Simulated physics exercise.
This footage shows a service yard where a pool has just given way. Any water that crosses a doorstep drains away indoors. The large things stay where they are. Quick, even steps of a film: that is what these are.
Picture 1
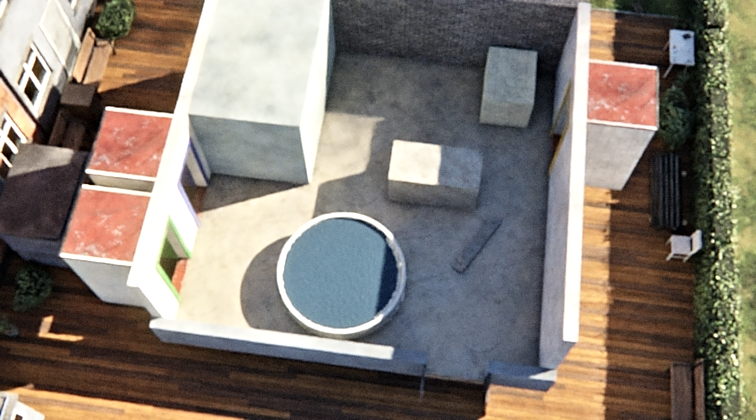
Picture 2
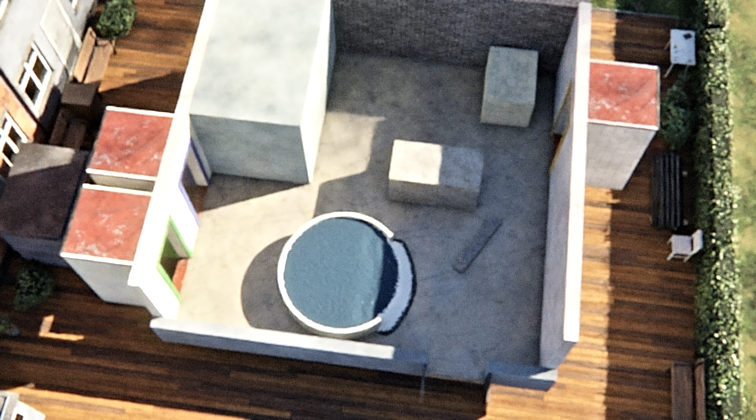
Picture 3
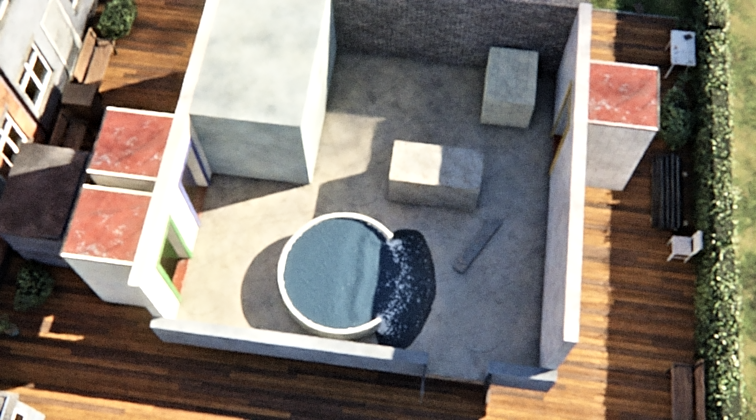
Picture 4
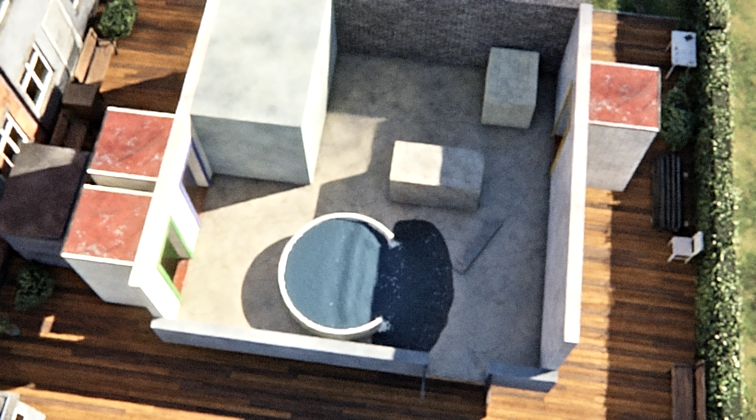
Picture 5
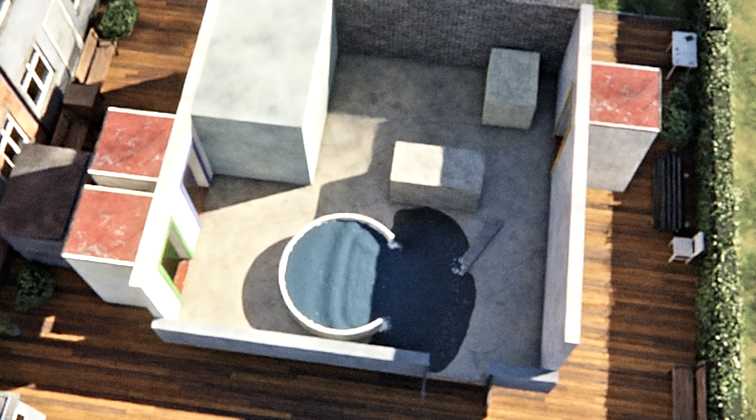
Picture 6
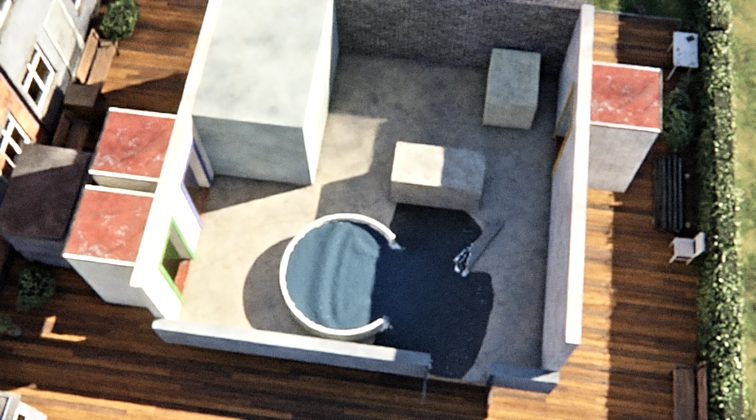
Round pool in a walled concrete yard breaking open on its right side, dark water pouring out and spreading across the floor.
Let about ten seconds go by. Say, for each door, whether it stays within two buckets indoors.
The blue door will keep to two buckets, the yellow door will keep to two buckets, the green door will keep to two buckets.
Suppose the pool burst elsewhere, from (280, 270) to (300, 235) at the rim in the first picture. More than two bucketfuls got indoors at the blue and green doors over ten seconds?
The blue door ends up above; the green door ends up above.
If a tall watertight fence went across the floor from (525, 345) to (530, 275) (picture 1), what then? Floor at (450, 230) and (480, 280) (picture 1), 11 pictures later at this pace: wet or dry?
As listed: Awash, awash.
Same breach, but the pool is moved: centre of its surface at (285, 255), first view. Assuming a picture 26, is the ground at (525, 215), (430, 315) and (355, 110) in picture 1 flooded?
Taking them in the order asked: Inundated, then inundated, then spared.
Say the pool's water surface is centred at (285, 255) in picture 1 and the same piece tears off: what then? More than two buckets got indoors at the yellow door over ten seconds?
As I read it, the yellow door falls short.
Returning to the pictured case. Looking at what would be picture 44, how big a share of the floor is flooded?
About 55 percent.
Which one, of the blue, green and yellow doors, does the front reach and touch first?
Answer: The yellow-painted one.
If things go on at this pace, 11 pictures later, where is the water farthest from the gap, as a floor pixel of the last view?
The farthest wet spot is near (549, 156).
A moment on, water covers 25 % of the floor; the blue door not reached, the yellow door not reached, the green door not reached.
Next, water covers 35 % of the floor; the blue door not reached, the yellow door wet at the sill, nothing in, the green door not reached.
Then, water covers 40 % of the floor; the blue door not reached, the yellow door wet at the sill, nothing in, the green door not reached.
Later, water covers 55 % of the floor; the blue door not reached, the yellow door wet at the sill, nothing in, the green door not reached.
In the end, water covers 75 % of the floor; the blue door not reached, the yellow door under two buckets in, the green door not reached.
